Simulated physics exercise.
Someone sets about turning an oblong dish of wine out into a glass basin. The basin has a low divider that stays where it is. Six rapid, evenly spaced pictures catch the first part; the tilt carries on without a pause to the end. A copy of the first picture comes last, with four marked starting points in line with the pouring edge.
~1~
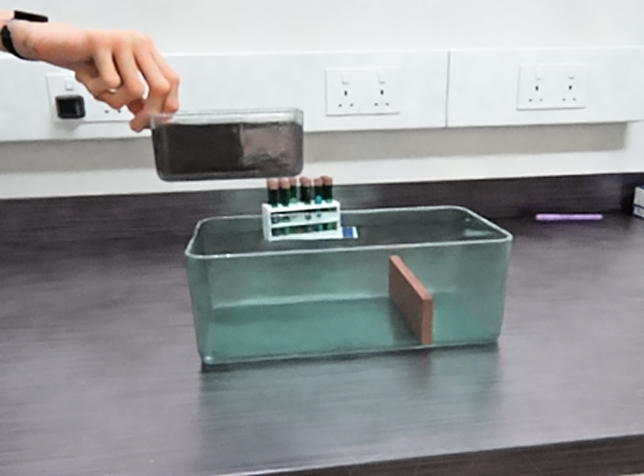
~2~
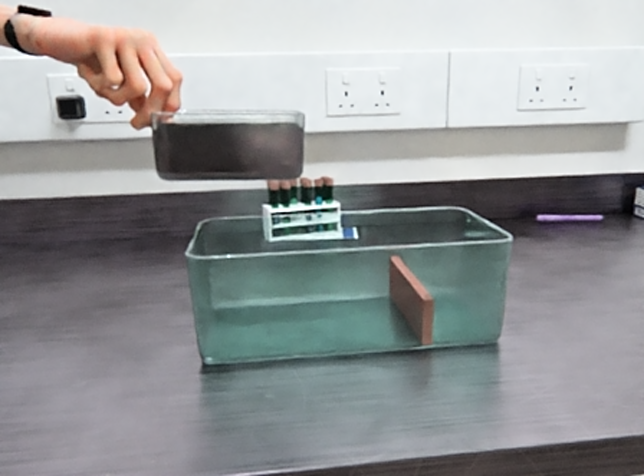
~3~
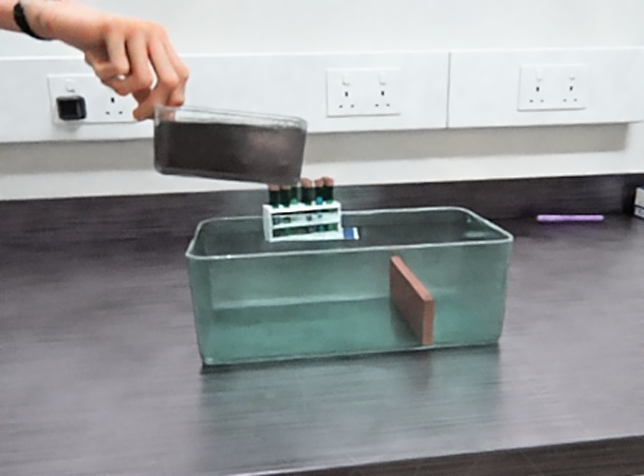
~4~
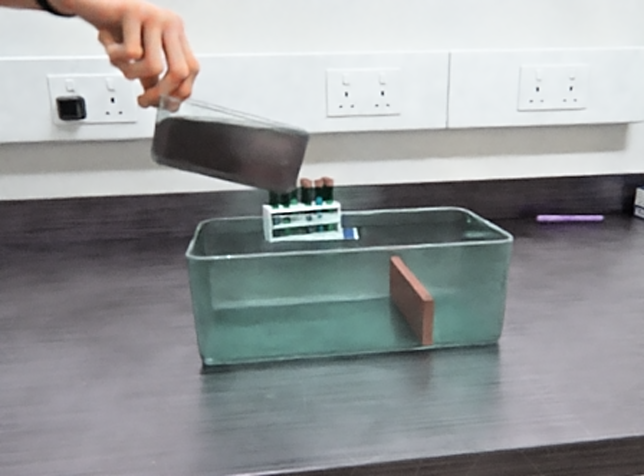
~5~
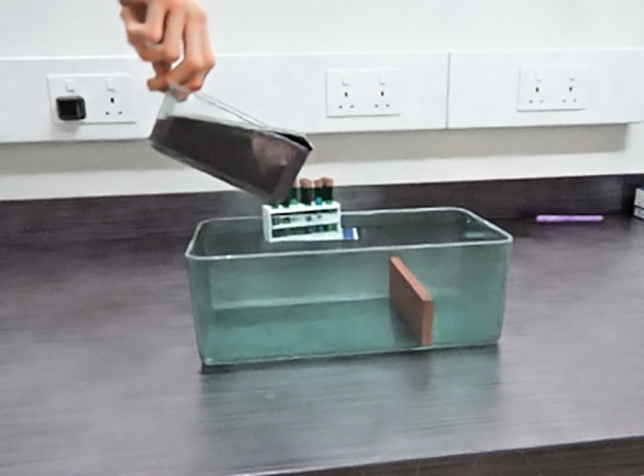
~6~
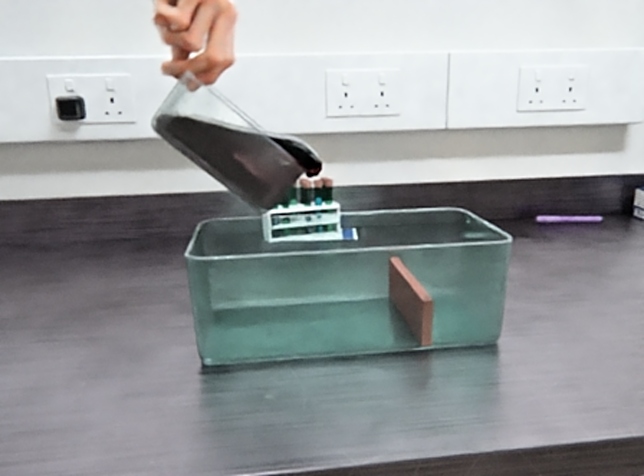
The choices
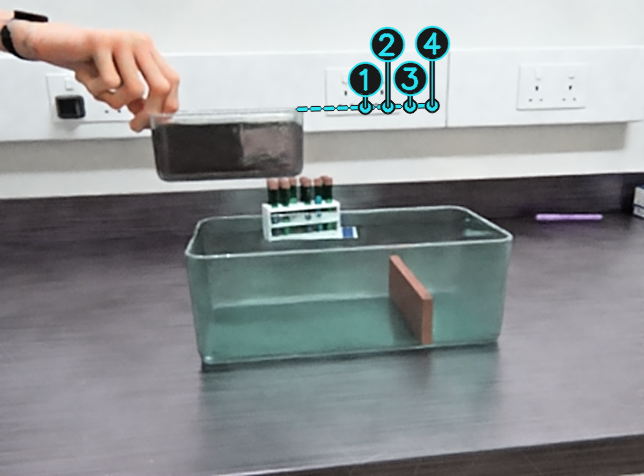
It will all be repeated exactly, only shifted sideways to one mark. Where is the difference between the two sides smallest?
The best place is 2.
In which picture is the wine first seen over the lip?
Picture 5.
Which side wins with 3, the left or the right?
The right one.
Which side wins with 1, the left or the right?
The left one.
On the marked copy, 1 at (365, 107); 2 at (387, 106); 3 at (410, 106); 4 at (432, 105).
Choosing 1, about 73 % ends left of the wall and 23 % right of it; 4 % is lost outside.
Choosing 2, about 47 % ends left of the wall and 49 % right of it; 4 % is lost outside.
Choosing 3, about 26 % ends left of the wall and 67 % right of it; 7 % is lost outside.
Choosing 4, about 20 % ends left of the wall and 75 % right of it; 6 % is lost outside.
